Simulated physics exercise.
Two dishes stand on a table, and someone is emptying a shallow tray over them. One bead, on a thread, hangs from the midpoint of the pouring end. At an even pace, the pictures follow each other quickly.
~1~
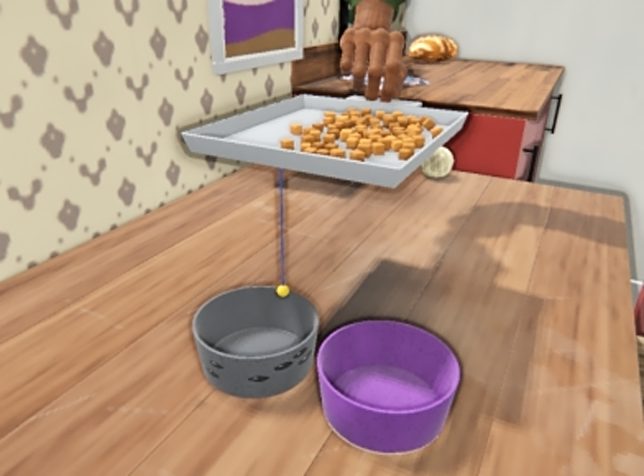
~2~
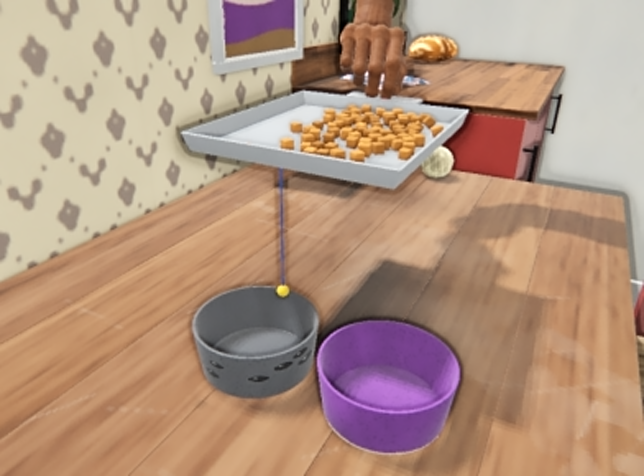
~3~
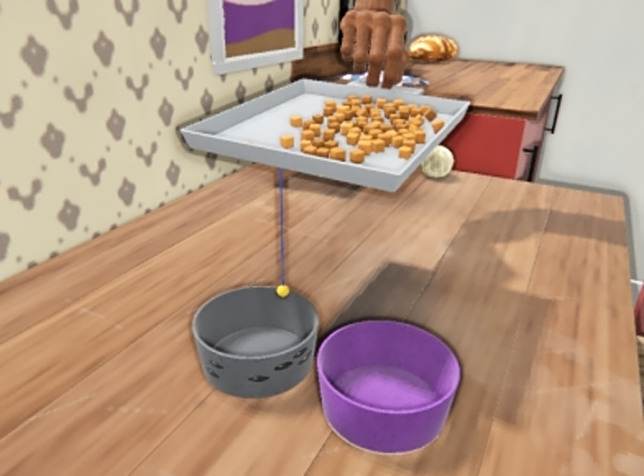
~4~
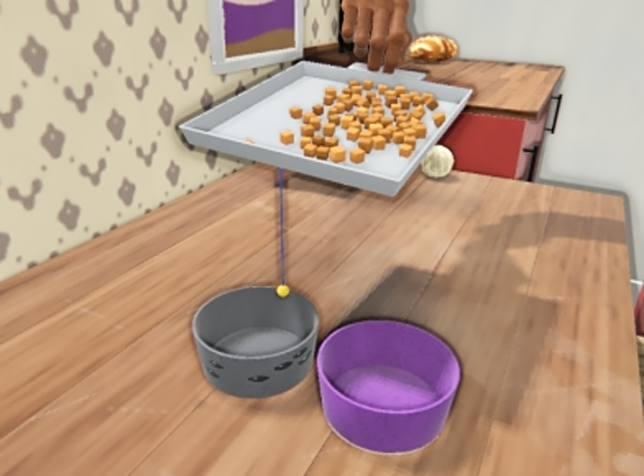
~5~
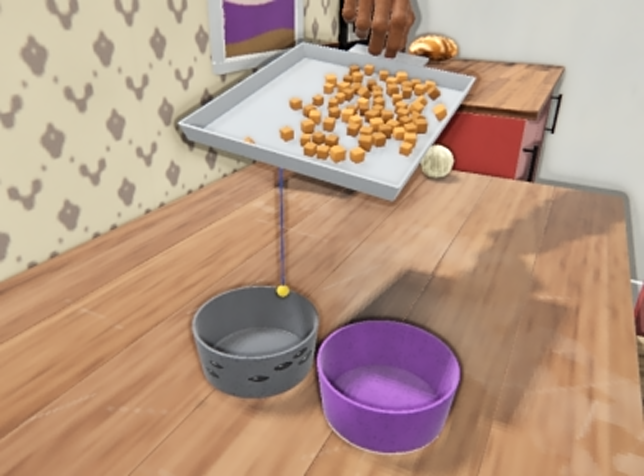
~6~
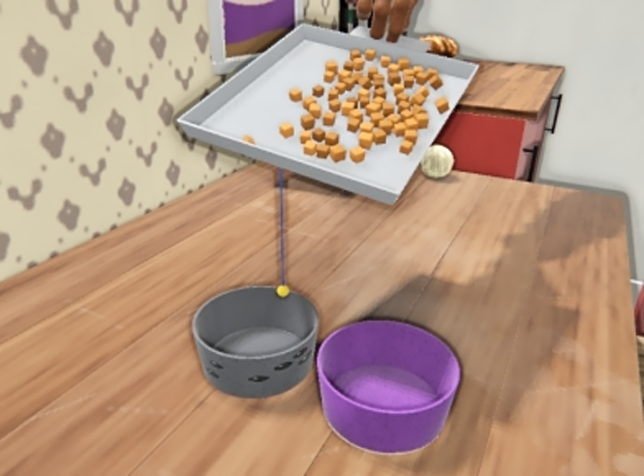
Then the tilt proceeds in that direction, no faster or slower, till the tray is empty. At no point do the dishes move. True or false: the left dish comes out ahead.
False.
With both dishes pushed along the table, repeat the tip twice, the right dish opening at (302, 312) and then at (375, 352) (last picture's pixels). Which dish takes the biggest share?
First try: The rightmost dish; second try: The rightmost dish.
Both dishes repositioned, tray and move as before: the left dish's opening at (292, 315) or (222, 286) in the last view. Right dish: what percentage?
In order: 50 percent and 60 percent.
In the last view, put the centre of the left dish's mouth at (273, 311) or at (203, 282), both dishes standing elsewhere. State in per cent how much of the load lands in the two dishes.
You'd get about 90 per cent first and about 40 per cent second.
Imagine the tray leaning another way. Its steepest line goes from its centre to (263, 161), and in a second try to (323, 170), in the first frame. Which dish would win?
Try 1: The left-side dish; try 2: The right-side dish.
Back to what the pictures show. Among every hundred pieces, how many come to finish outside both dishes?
Roughly 20 percent.
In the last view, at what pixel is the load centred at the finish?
The centre ends up roughly at (364, 393).
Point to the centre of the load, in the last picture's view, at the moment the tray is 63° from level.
Close to (373, 148).
Soon after the last picture, tray tipped steeply; all on the tray.
A little later, tray tipped past a quarter turn; about two thirds on the tray; about a quarter in the right dish; a stray few in the left dish; a stray few outside both; a small part in the air.
Later still, tray tipped past a quarter turn; about two thirds in the right dish; a small part in the left dish; about a quarter outside both.
At rest, tray tipped past a quarter turn; about two thirds in the right dish; a small part in the left dish; about a quarter outside both.
